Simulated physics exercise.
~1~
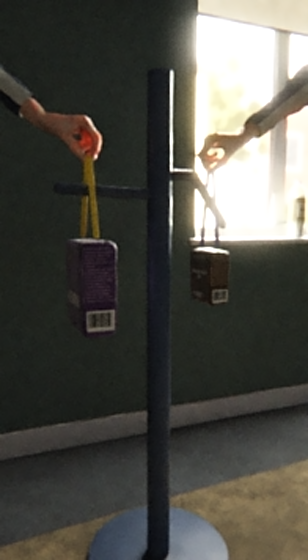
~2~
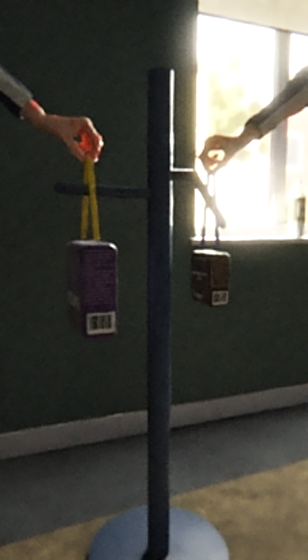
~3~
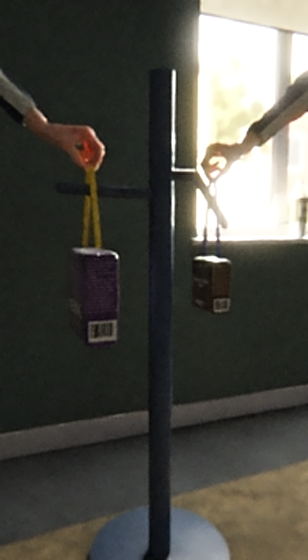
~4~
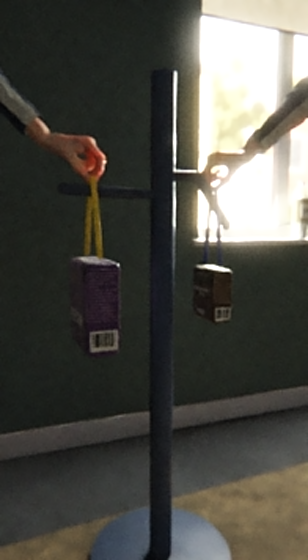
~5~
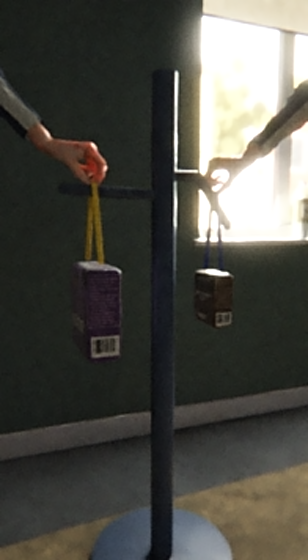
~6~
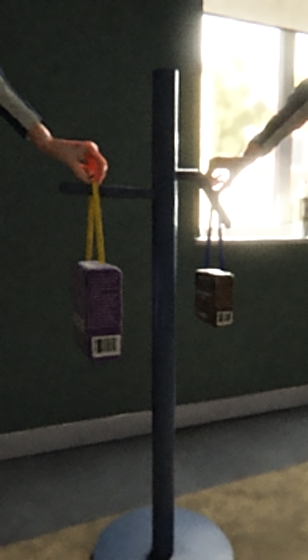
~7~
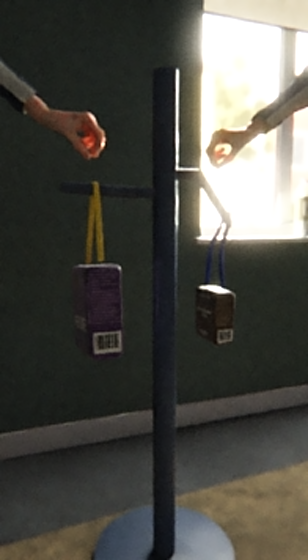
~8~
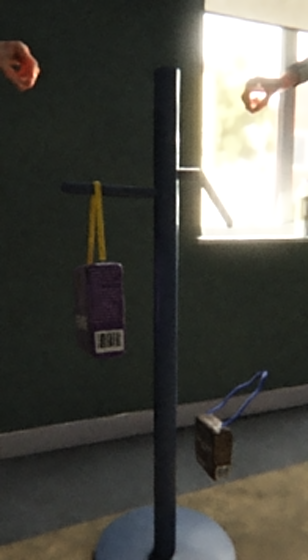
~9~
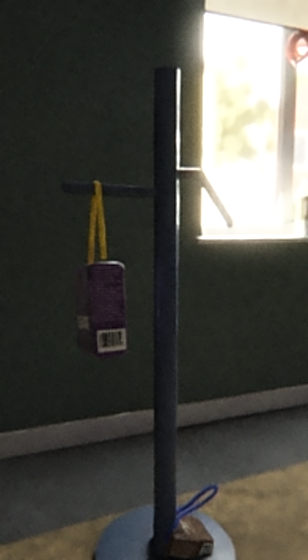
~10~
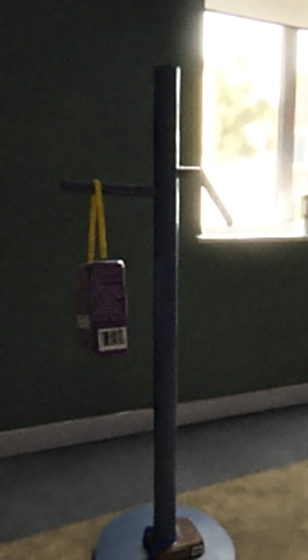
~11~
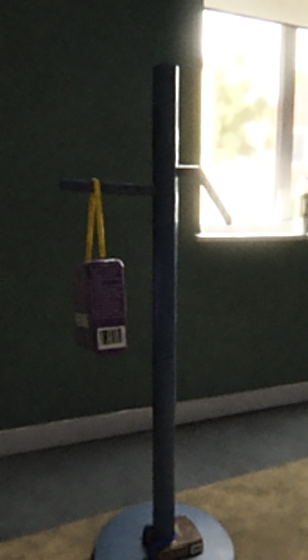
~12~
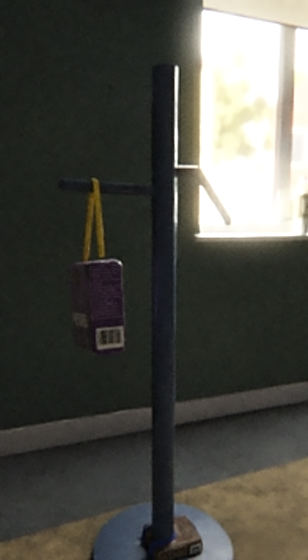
In a dim room with a dark green wall and a bright window at the right, a slightly swaying view faces a dark coat stand on a round base. A hand on the left holds a purple, box-like sack by a yellow loop, while a hand on the right holds a smaller brown pouch by a blue loop. Both hands lower their loops to the pegs, then let go and draw back. The purple sack stays hanging from the left peg, but the brown pouch slips off the sloping right peg and drops. It lands on its side at the foot of the stand and lies there, with the purple sack still hanging above.
